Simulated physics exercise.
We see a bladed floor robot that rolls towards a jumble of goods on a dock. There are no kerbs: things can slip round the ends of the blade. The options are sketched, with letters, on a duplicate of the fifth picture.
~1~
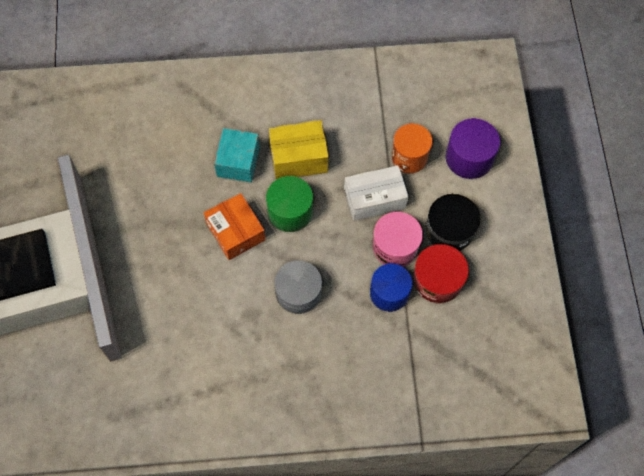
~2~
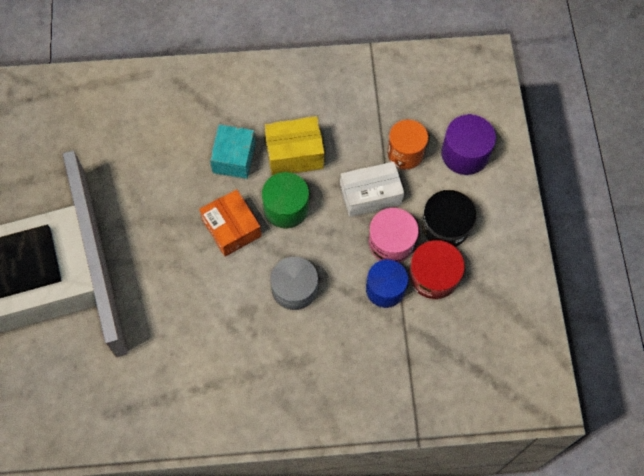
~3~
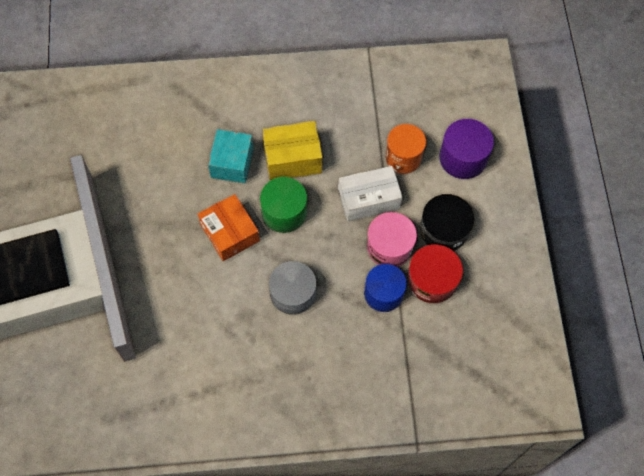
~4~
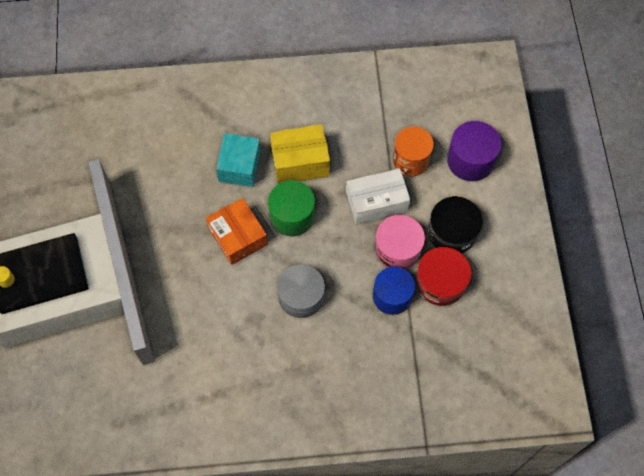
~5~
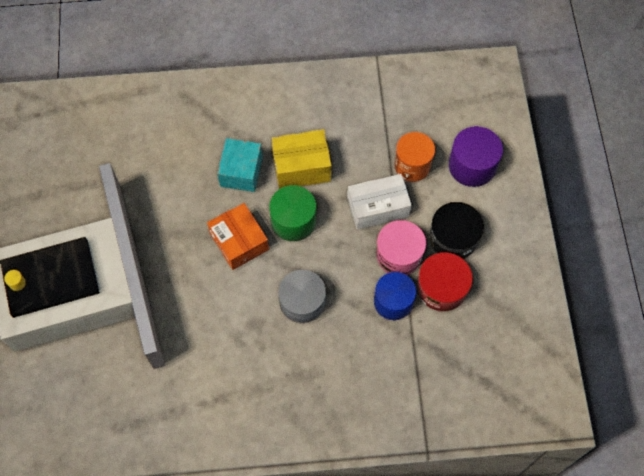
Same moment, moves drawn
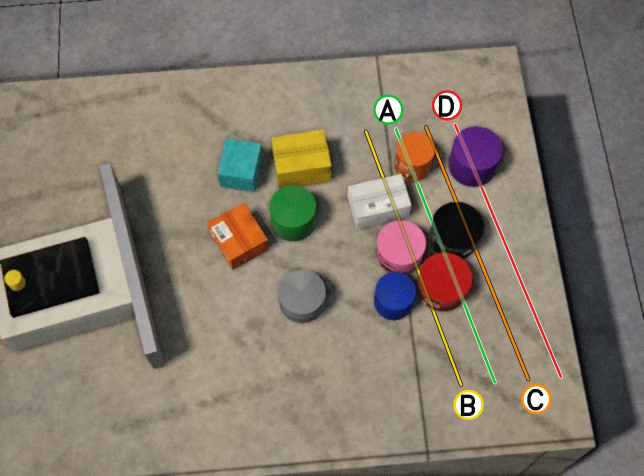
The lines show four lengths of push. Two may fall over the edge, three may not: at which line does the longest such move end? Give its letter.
At C, and not beyond.
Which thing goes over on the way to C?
The black pail.
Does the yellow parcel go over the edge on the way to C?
By then, no.
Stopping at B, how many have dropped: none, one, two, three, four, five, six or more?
The count is none.
On the marked copy, A at (443, 249); B at (411, 251); C at (474, 246); D at (505, 244).
With C. Early on, robot (184, 264); turquoise crate (252, 160); green canister (315, 209).
Further on, robot (312, 254); purple canister (481, 150); black pail (494, 231).
At the end, robot (410, 246); black pail over the edge; red pail (560, 280); one fallen.
As for the rest, A is within the limit but short; B is within the limit but short; D drops four.
